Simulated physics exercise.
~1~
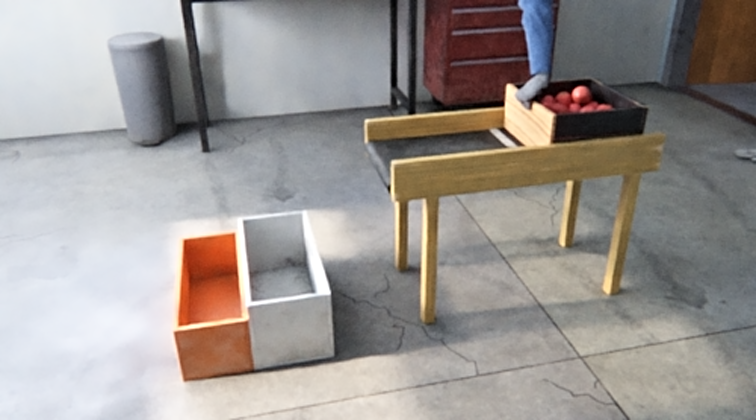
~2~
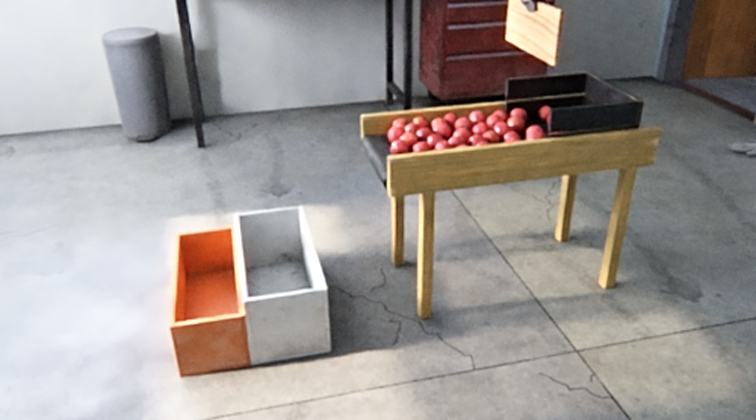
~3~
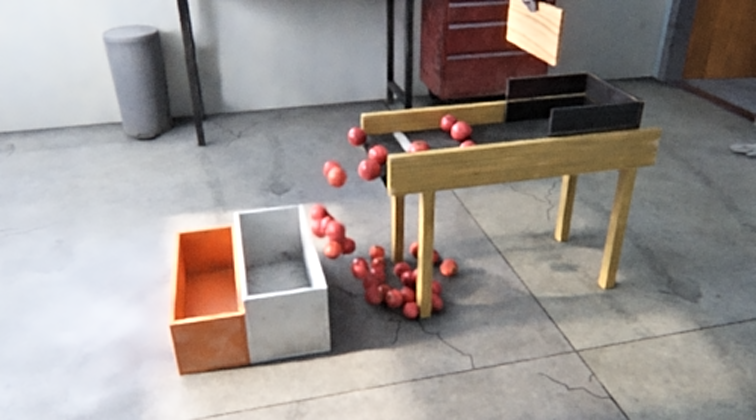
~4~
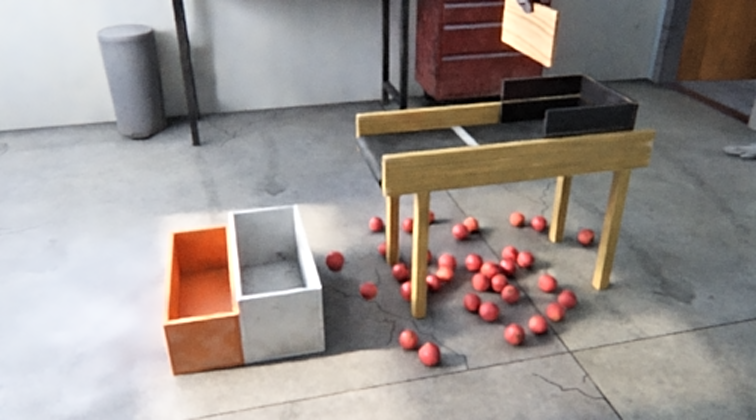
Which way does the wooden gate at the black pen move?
The gate moves up, away from the front of the black pen, and stays raised there.
A hand lifts a gate, and tomatoes ride a belt off onto the floor, missing both tubs.
